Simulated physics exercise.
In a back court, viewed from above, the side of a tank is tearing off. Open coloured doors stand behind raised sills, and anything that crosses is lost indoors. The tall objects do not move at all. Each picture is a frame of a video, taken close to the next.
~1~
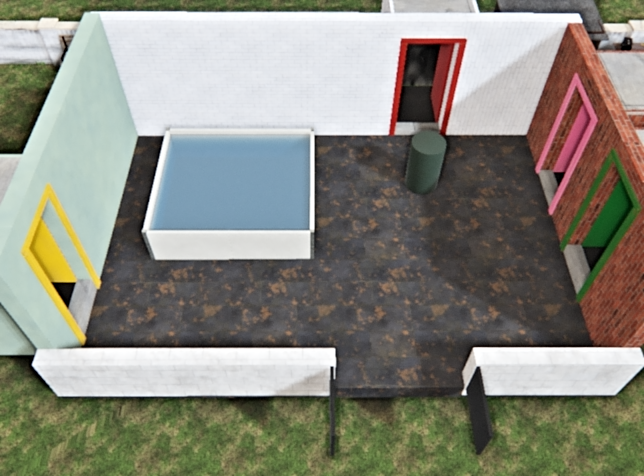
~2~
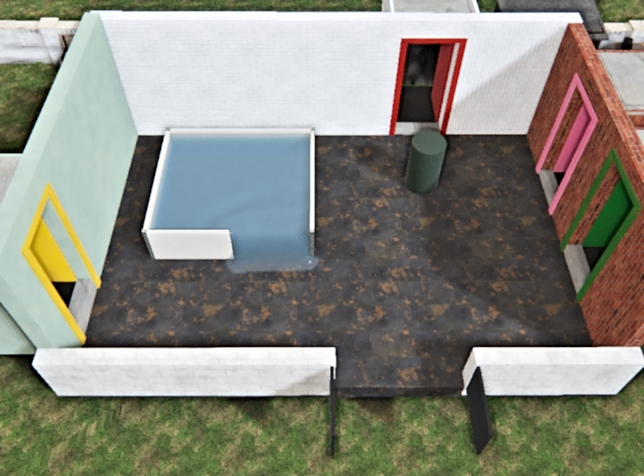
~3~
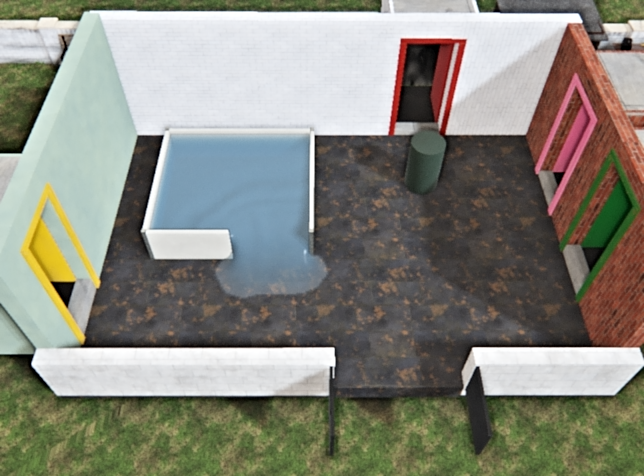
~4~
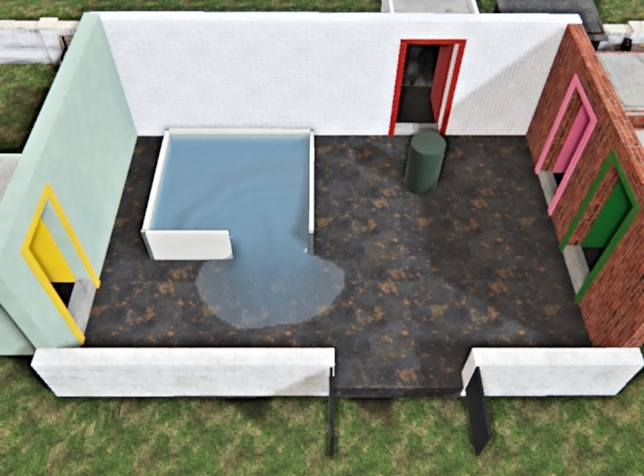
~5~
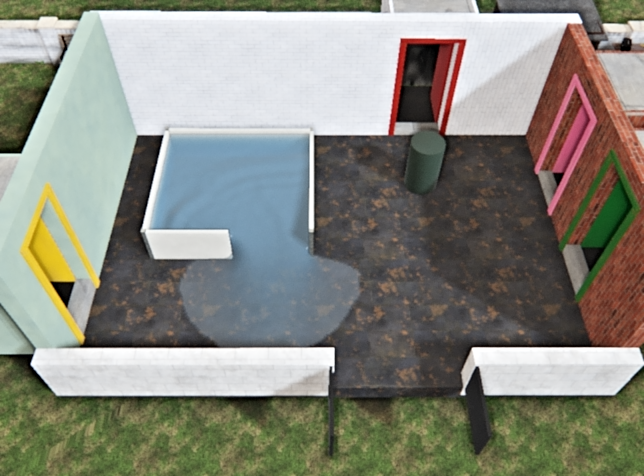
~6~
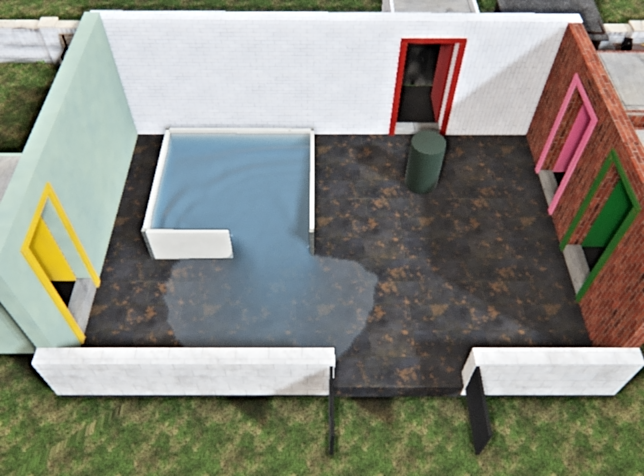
At the start, still blue water fills a white-walled open tank in a dark-floored courtyard with yellow, red, pink and green doorways. Then part of the tank's front side opens, and water pours through the gap, spreading across the floor in a widening pool that reaches the low white front wall.
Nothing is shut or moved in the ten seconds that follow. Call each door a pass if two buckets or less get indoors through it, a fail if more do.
Red door: Pass, yellow door: Pass, green door: Pass, pink door: Pass.
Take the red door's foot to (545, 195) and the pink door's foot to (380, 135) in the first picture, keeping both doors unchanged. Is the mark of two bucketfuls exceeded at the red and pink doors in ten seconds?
Red: Does not flood; pink: Does not flood.
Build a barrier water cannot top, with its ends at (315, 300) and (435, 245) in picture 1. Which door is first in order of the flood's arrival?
First comes the yellow one.
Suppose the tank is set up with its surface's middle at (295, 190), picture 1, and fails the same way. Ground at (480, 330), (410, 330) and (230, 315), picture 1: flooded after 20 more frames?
Hit, hit, hit.
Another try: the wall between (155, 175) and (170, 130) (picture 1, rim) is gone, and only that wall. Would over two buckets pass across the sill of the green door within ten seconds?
Lab note: Green door, below the mark.
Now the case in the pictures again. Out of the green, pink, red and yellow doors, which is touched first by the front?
My answer is the yellow one.
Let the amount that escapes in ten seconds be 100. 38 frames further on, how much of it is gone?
Close to 75 per cent.
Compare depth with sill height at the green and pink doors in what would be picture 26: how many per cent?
Roughly 10 per cent, then 0 per cent.
A moment on, water covers 20 % of the floor; the red door not reached, the yellow door not reached, the green door not reached, the pink door not reached.
Next, water covers 30 % of the floor; the red door not reached, the yellow door wet at the sill, nothing in, the green door not reached, the pink door not reached.
Then, water covers 45 % of the floor; the red door not reached, the yellow door wet at the sill, nothing in, the green door not reached, the pink door not reached.
Later, water covers 70 % of the floor; the red door not reached, the yellow door wet at the sill, nothing in, the green door wet at the sill, nothing in, the pink door wet at the sill, nothing in.
In the end, water covers 95 % of the floor; the red door wet at the sill, nothing in, the yellow door wet at the sill, nothing in, the green door wet at the sill, nothing in, the pink door wet at the sill, nothing in.
